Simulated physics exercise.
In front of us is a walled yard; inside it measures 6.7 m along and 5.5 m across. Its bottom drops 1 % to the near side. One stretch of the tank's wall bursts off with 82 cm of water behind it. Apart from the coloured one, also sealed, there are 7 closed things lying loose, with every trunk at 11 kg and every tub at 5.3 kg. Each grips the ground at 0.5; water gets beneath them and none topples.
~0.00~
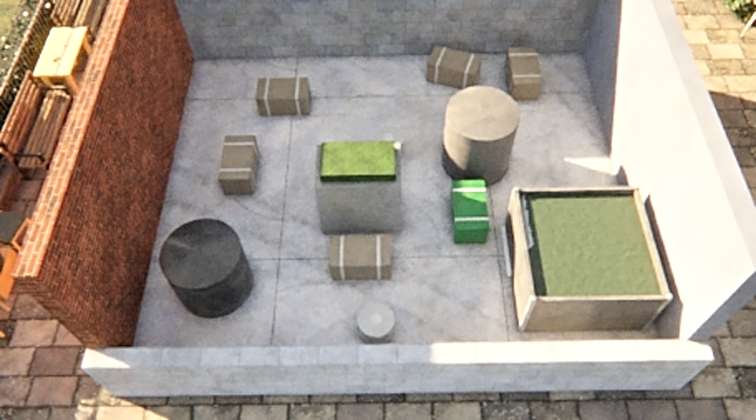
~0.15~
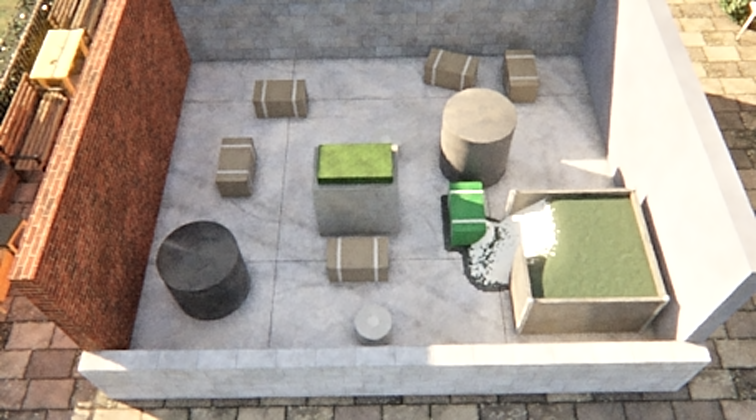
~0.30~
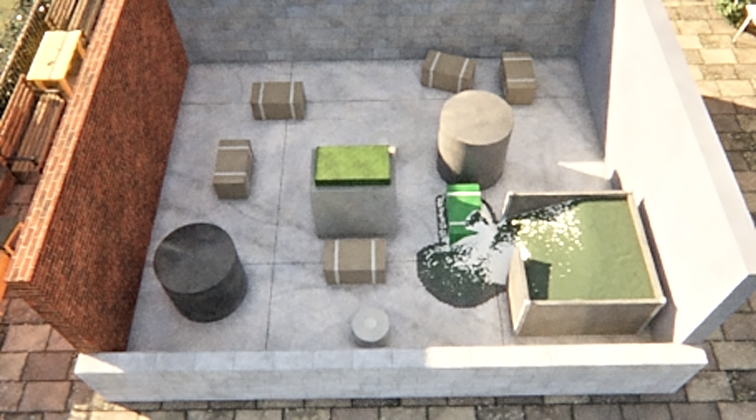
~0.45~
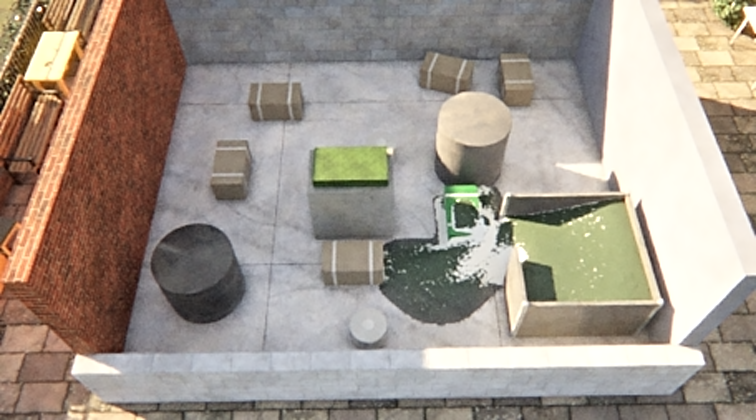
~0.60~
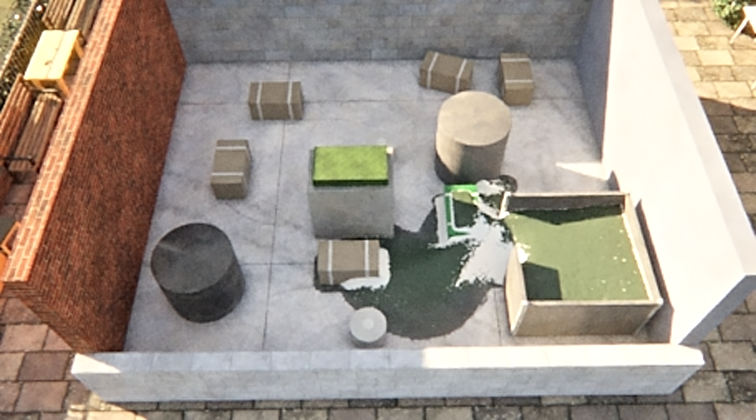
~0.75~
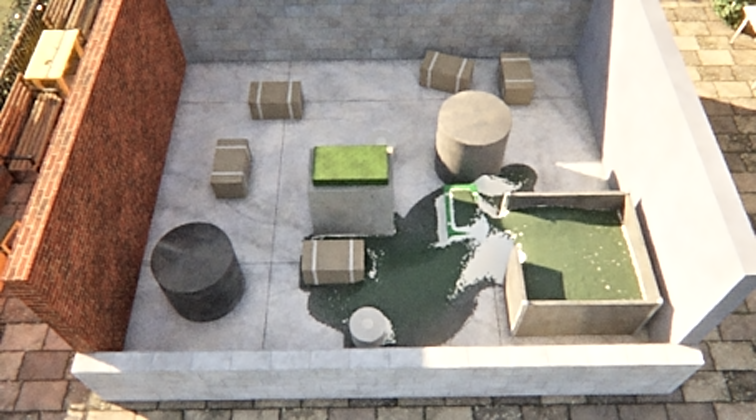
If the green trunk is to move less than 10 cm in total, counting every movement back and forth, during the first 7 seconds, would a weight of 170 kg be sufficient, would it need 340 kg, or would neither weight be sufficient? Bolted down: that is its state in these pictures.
Doubling the load is necessary and sufficient.
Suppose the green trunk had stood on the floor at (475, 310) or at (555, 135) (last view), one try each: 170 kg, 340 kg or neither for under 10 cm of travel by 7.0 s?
Light one suffices, then light one suffices.
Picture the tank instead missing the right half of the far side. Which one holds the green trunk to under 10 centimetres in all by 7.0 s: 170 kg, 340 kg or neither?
Result: Lesser mass sufficient.
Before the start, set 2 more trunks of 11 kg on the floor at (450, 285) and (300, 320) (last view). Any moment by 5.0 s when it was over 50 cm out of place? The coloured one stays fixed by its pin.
So the first one crosses the line and the second one crosses the line.
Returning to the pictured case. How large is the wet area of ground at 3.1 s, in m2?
Roughly 25 m2.
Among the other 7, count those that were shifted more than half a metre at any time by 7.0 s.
6.
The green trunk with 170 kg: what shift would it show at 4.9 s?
I'd put it at roughly 60 cm.
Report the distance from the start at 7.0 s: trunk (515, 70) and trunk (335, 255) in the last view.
Shift from start, in order: 80 cm; 140 cm.
After 1.4 s the green trunk would be 57 cm from its start with 170 kg and 0 cm from its start with 340 kg; 19 cm of water round it then.
After 3.1 s the green trunk would be 63 cm from its start with 170 kg and 0 cm from its start with 340 kg; 12 cm of water round it then.
After 4.9 s the green trunk would be 63 cm from its start with 170 kg and 0 cm from its start with 340 kg; 8 cm of water round it then.
After 7.0 s the green trunk would be 63 cm from its start with 170 kg and 0 cm from its start with 340 kg; 5 cm of water round it then.
